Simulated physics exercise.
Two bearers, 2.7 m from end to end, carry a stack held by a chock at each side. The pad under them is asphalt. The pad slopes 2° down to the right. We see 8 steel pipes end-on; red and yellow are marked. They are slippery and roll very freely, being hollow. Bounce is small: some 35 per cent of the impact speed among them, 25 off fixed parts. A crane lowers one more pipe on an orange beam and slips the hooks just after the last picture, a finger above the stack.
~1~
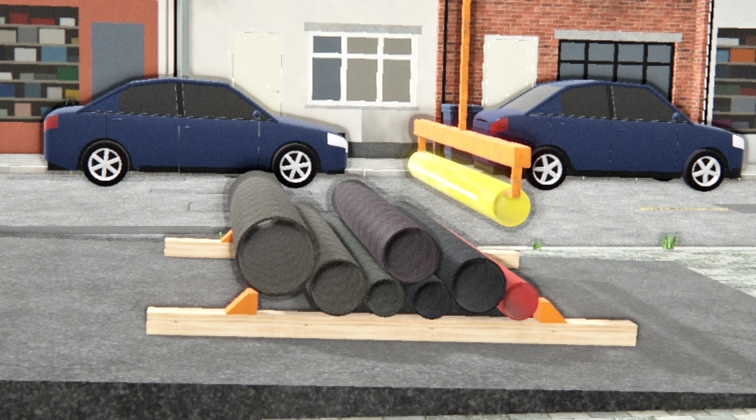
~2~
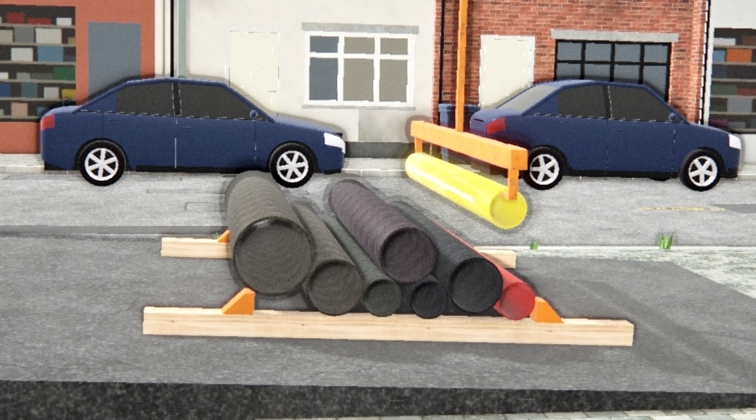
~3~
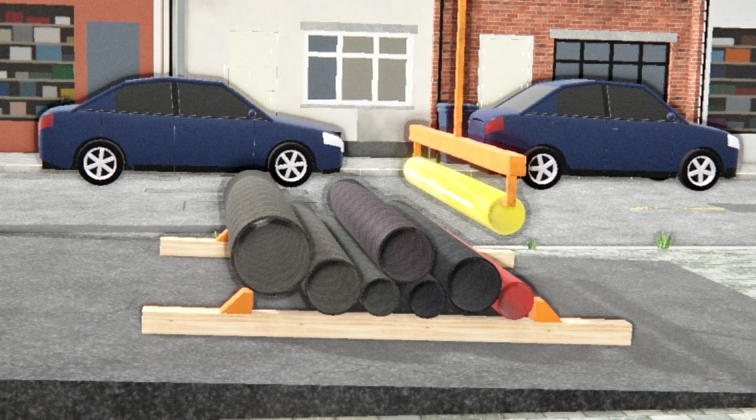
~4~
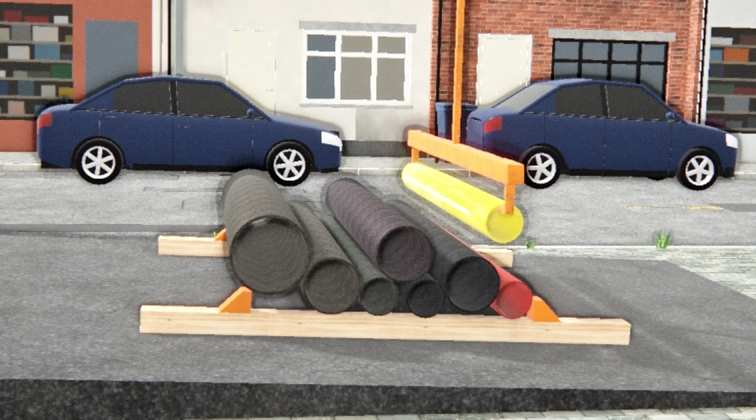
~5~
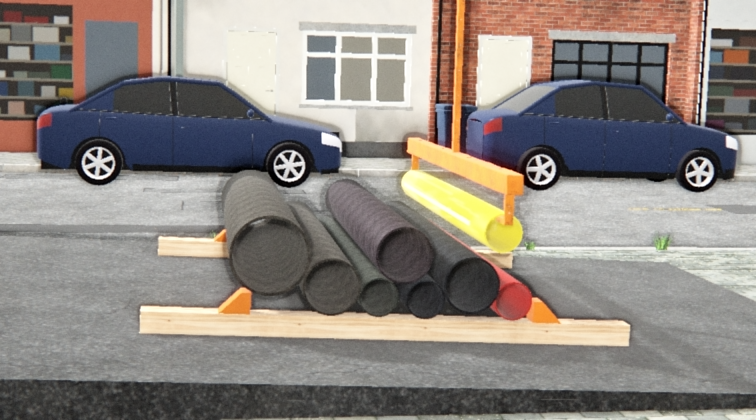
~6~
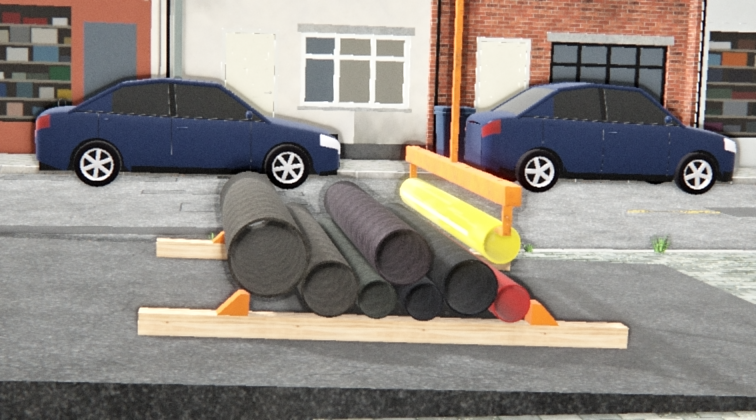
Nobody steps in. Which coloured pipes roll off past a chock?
The red one remains between the chocks; the yellow one rolls off the stack.
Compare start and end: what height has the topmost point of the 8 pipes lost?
Roughly 15 cm.
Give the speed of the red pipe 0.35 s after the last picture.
About 0.0 m/s.
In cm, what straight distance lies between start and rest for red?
About: Red 0.
Then, 0.35 s past the sixth picture, red is on the bearers, 10 cm inside the right chock; yellow is up on others, 10 cm inside the right chock, rolling right; 0 past a chock so far.
Then, 0.75 s past the sixth picture, yellow is beyond the right chock, rolling right; red as before; 1 past a chock so far.
Finally (2.45 s after the last picture), red is on the bearers, 10 cm inside the right chock; yellow is beyond the right chock; 1 past a chock so far.
